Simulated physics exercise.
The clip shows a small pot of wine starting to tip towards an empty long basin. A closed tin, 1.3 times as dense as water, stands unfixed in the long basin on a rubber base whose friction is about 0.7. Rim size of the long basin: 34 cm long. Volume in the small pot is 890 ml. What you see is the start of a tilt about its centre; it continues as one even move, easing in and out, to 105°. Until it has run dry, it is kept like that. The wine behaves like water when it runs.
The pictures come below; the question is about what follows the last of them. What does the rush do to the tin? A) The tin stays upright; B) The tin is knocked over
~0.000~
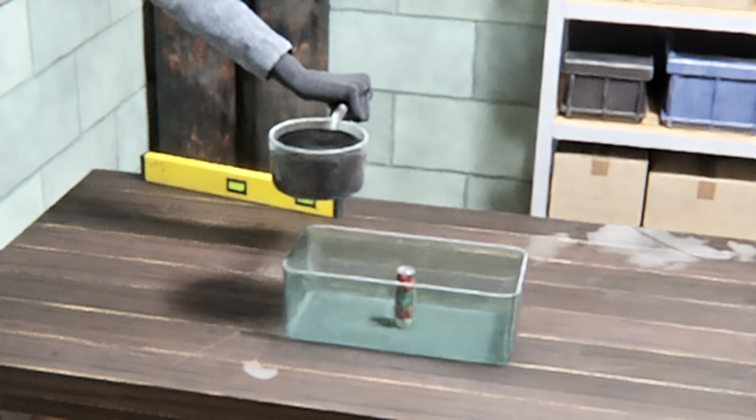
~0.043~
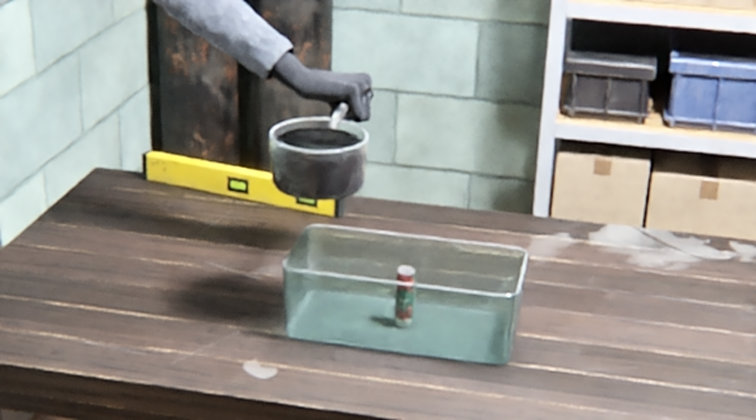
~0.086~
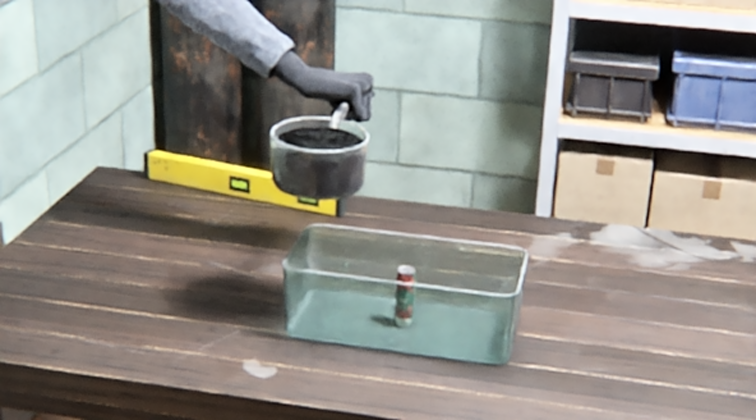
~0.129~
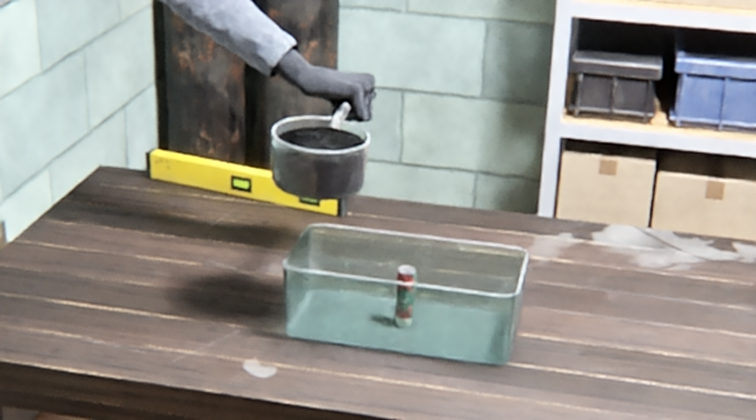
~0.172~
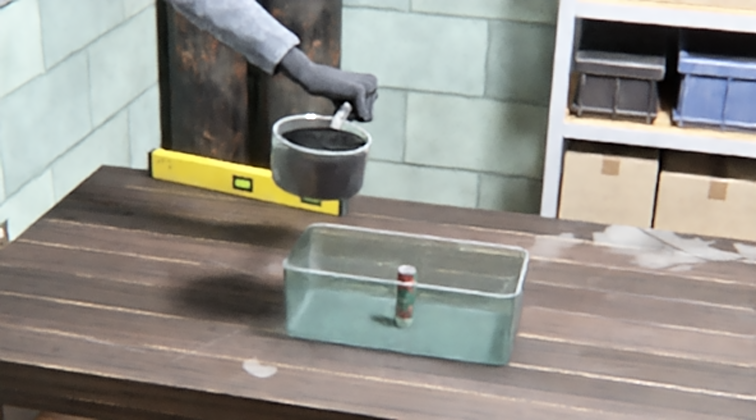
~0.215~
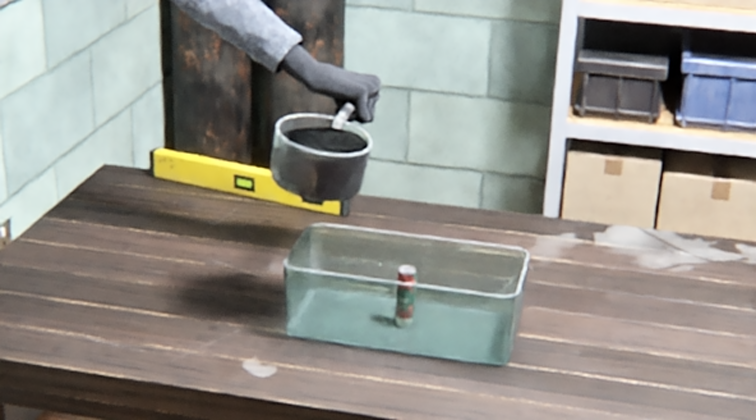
The tin stays upright.
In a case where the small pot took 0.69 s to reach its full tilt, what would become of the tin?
In that case the tin overturns.
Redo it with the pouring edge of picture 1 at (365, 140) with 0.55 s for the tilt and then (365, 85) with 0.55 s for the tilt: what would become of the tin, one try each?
First it tips over; then it tips over.
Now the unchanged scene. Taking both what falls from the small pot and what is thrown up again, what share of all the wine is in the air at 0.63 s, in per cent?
30 per cent.
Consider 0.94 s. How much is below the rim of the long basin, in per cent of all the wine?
It works out near 78 per cent.
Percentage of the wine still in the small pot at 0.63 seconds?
Near 60 in a hundred.
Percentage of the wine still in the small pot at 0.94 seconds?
12 per cent or so.
By 0.63 s the tilt is 64° and 61 per cent is still to pour; the tin stands where it began.
By 0.94 s the tilt is 99° and 12 per cent is still to pour; the tin stands where it began.
By 1.26 s the tilt is 105° and 1 per cent is still to pour; the tin stands where it began.
By 1.61 s the tilt is 105° and 0 per cent is still to pour; the tin stands where it began.
At rest the tin stands where it began.
